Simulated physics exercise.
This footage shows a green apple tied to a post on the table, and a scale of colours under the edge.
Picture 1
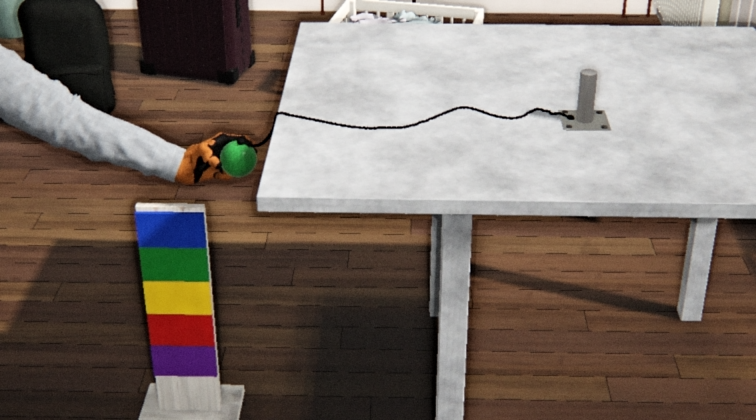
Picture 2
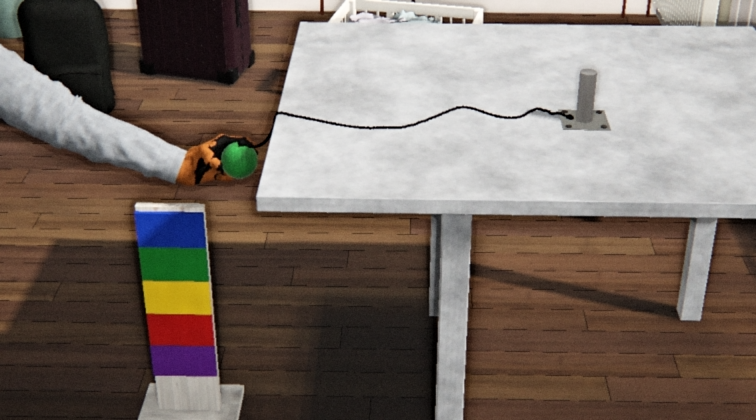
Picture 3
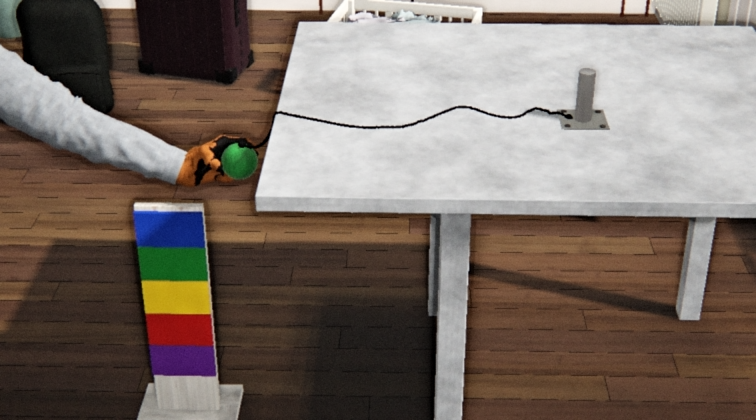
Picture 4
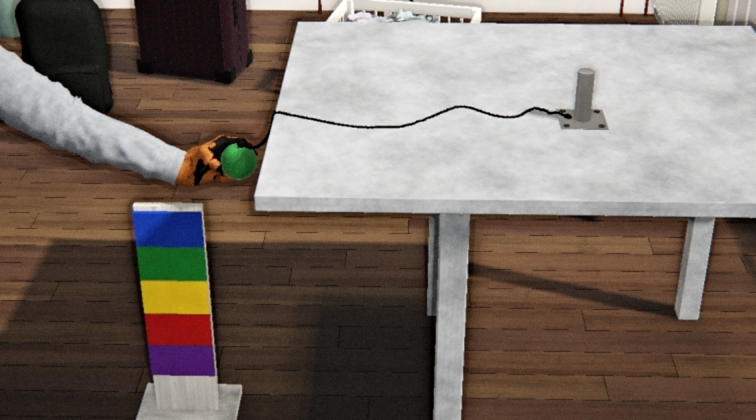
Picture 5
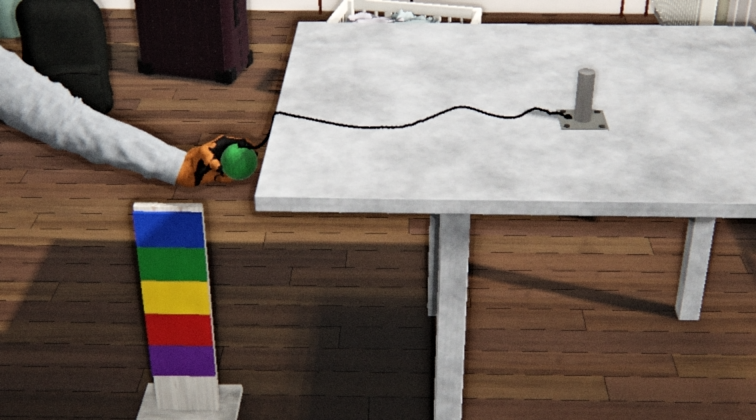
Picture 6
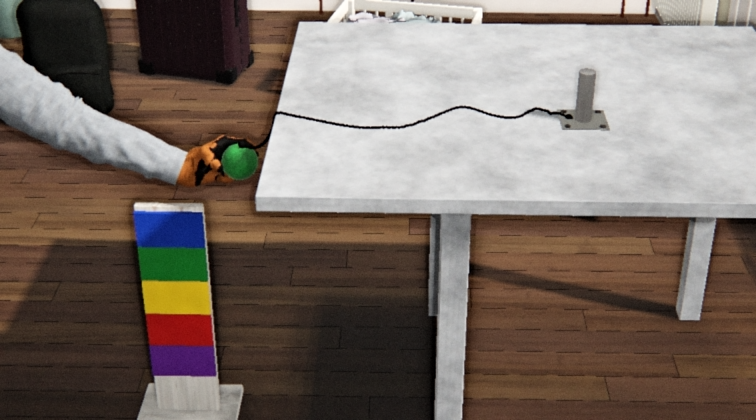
Gloved hand holding a green ball-like object on a dark cord tied to a tabletop post, staying nearly still above coloured bands.
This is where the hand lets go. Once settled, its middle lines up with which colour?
It lines up with the blue band.
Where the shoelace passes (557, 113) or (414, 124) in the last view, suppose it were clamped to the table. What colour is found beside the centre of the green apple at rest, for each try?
Results, in sequence: Blue / higher than all five.
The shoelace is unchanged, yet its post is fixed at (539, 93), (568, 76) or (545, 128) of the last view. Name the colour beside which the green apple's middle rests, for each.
In turn, green, then blue, then green.
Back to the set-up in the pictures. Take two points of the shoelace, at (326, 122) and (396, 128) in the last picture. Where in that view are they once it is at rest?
First point (277, 117), second point (348, 115).
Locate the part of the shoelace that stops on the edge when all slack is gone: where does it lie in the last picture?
(326, 122).
Soon after, apple near (314, 224); level with blue.
Then, apple near (289, 236); level with blue.
At rest, apple near (287, 236); level with blue. The shoelace holds its middle at blue.
